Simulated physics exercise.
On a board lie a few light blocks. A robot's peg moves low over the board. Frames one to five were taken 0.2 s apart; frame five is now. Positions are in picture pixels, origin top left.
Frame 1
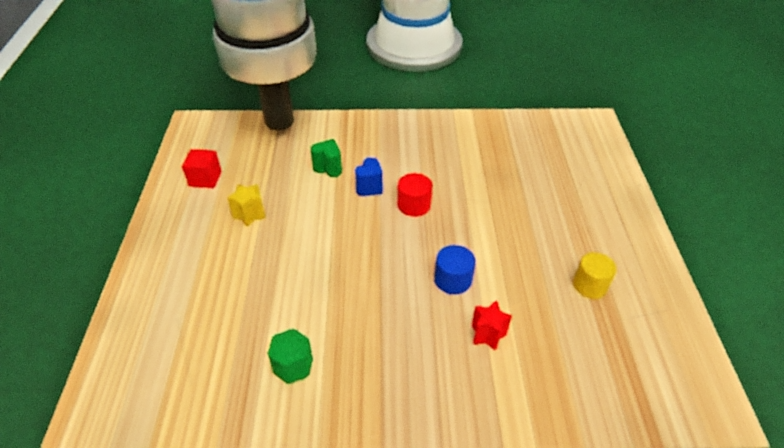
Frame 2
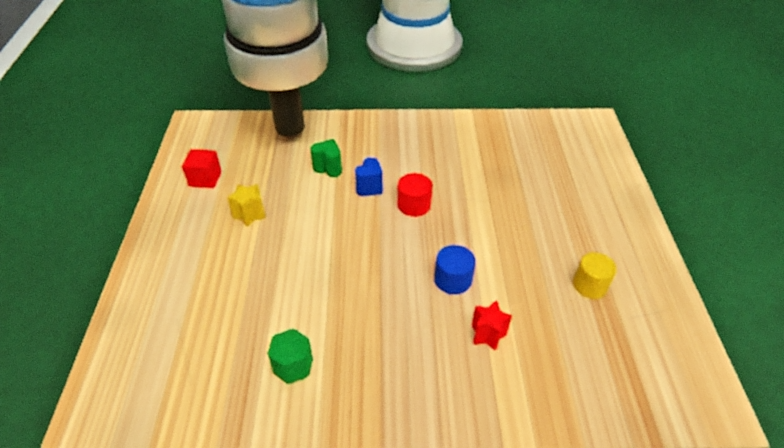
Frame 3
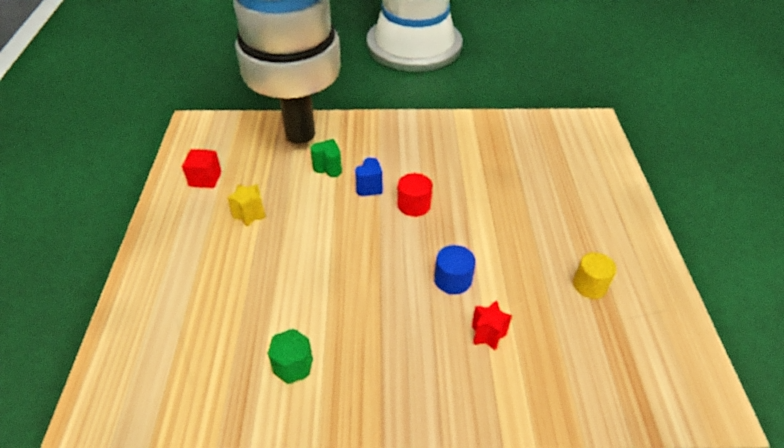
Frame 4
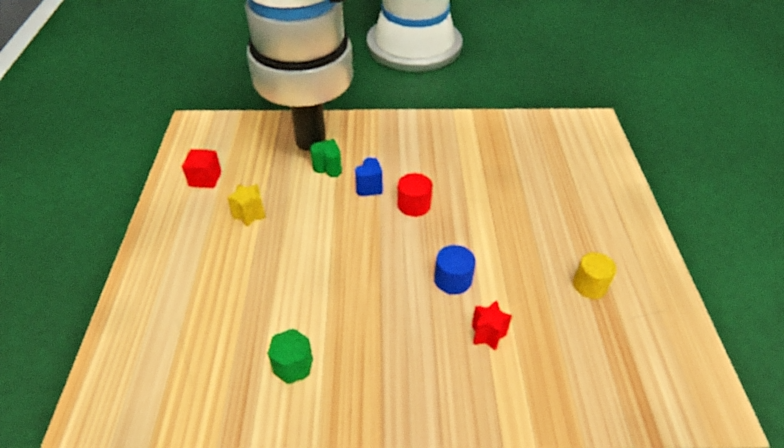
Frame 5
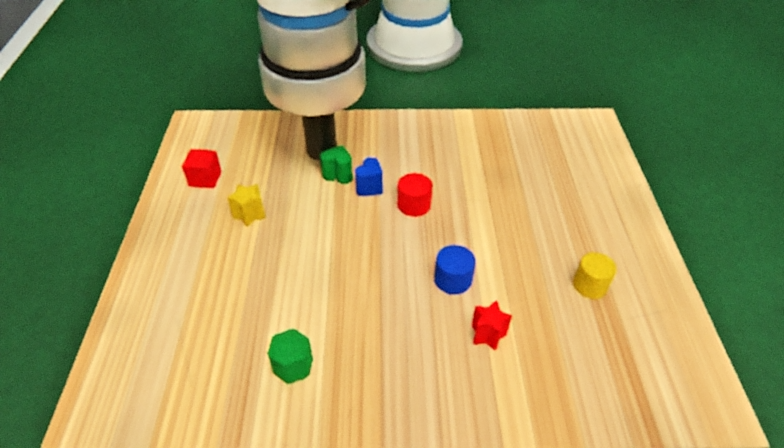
The robot's dark peg moved a short way right and toward the viewer over the wooden board, then nudged the small green block slightly toward the blue one beside it, while the other blocks stayed still.
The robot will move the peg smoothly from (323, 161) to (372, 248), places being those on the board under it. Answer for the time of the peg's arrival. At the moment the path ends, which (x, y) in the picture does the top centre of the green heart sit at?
By then it is at (398, 213).
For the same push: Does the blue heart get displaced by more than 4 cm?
No
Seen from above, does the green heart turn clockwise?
No
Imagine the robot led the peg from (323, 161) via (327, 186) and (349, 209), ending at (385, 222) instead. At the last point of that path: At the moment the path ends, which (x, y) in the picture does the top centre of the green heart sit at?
It is going to be at (413, 211).
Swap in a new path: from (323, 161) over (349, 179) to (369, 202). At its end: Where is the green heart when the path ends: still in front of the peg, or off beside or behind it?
Pushed along.
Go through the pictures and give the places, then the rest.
Peg tip (280, 122); block tops, green heart (327, 147); blue heart (369, 167); red round block (415, 184), in the first frame.
Peg (290, 128); blocks unchanged, in the second frame.
Peg (301, 135); blocks unchanged, in the third frame.
Peg (311, 142); blocks unchanged, in the fourth frame.
Peg (322, 151); green heart (337, 154); blue heart (369, 167); red round block (415, 184), in the fifth frame.
The first path, step by step. One third of the way, peg (338, 178); green heart (359, 180), turned 30° anticlockwise; blue heart (383, 173), turned 65° anticlockwise.
Two thirds of the way, peg (355, 207); green heart (384, 203), turned 55° anticlockwise; blue heart (385, 174), turned 80° anticlockwise.
At the end, peg (372, 238); green heart (398, 213), turned 85° anticlockwise; blue heart (385, 174), turned 80° anticlockwise; red round block in place.
